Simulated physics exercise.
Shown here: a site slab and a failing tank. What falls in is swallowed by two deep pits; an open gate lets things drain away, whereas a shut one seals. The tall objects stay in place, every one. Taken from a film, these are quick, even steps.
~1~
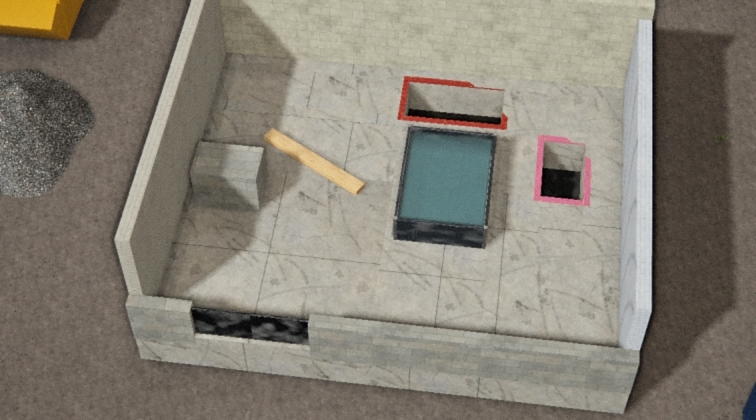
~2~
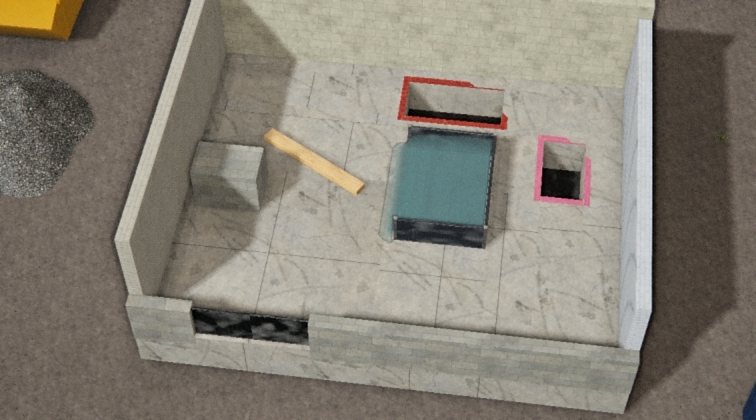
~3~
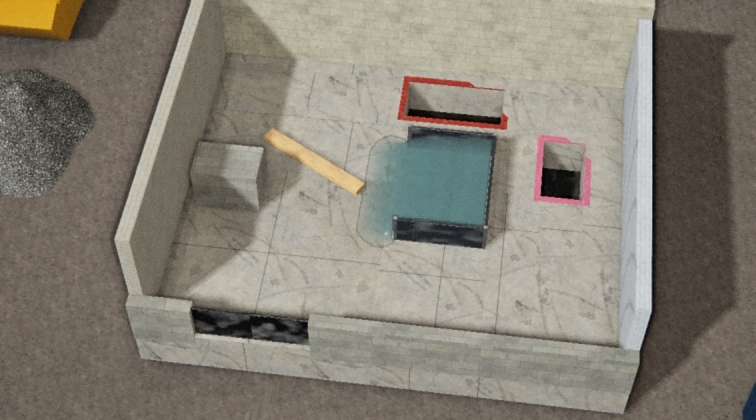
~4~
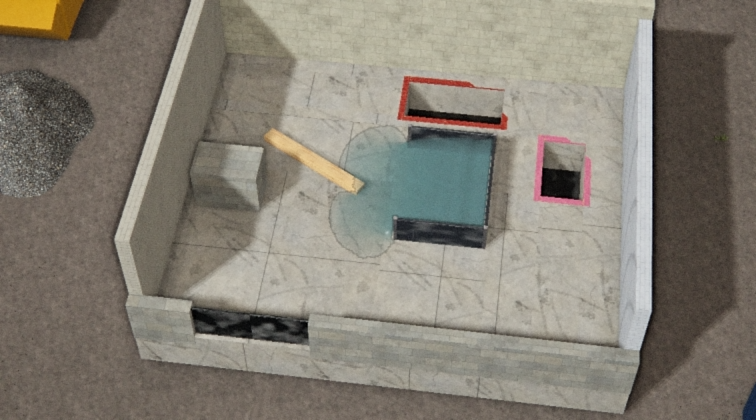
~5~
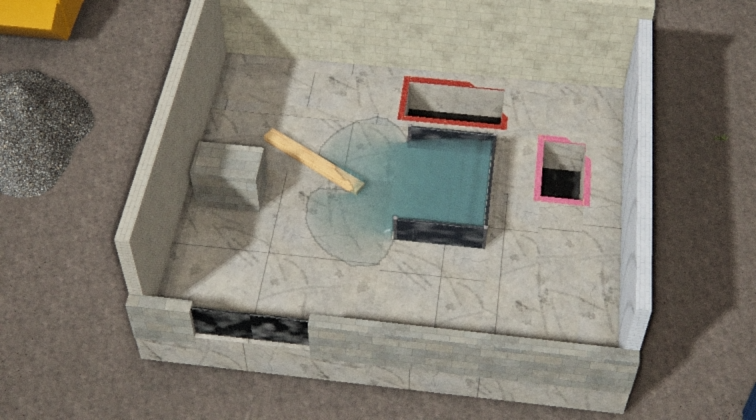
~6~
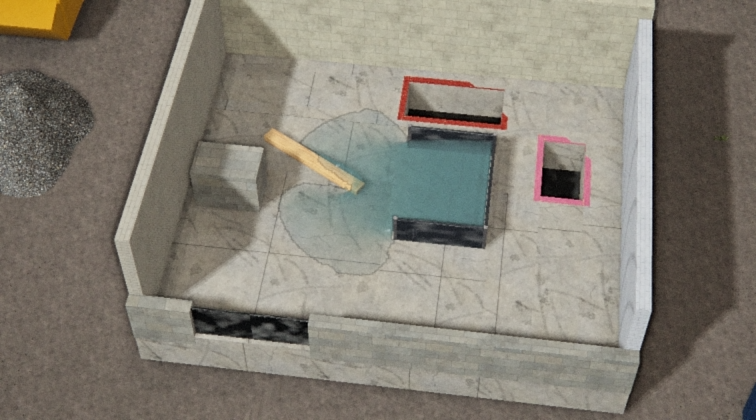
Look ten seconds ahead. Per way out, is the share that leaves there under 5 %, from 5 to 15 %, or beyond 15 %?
As it plays out the gate never reaches five per cent; as it plays out the red pit sits in the middle - five to fifteen per cent; as it plays out the pink pit never reaches five per cent.
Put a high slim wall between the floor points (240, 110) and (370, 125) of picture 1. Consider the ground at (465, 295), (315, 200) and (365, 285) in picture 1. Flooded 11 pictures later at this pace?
In that order, I'd expect them to be kept clear of the flood, reached by the flood and kept clear of the flood.
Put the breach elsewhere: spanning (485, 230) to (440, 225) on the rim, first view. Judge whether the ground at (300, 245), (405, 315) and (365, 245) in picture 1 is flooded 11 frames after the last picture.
Result, in sequence: Untouched by the flood; inundated; untouched by the flood.
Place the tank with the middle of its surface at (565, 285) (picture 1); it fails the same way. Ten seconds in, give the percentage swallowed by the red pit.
The red pit takes 2 per cent.
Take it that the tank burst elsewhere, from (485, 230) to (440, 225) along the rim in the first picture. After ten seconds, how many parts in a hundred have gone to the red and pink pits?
Roughly, in per cent: Red 0, pink 10.
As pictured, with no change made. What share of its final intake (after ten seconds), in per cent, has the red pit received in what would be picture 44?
Estimate: Some 15 per cent.
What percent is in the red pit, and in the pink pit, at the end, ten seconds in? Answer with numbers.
Estimates: 8 % and 0 %.
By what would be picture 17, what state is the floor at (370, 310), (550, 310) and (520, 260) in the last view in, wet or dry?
Taking them in the order given: Spared, then spared, then spared.
A moment on, water covers 25 % of the floor; the gate 0 %, the red pit 0 %, the pink pit 0 %.
Next, water covers 40 % of the floor; the gate 0 %, the red pit 0 %, the pink pit 0 %.
Then, water covers 45 % of the floor; the gate 0 %, the red pit 0 %, the pink pit 0 %.
Later, water covers 55 % of the floor; the gate 0 %, the red pit 1 %, the pink pit 0 %.
In the end, water covers 75 % of the floor; the gate 0 %, the red pit 8 %, the pink pit 0 %.
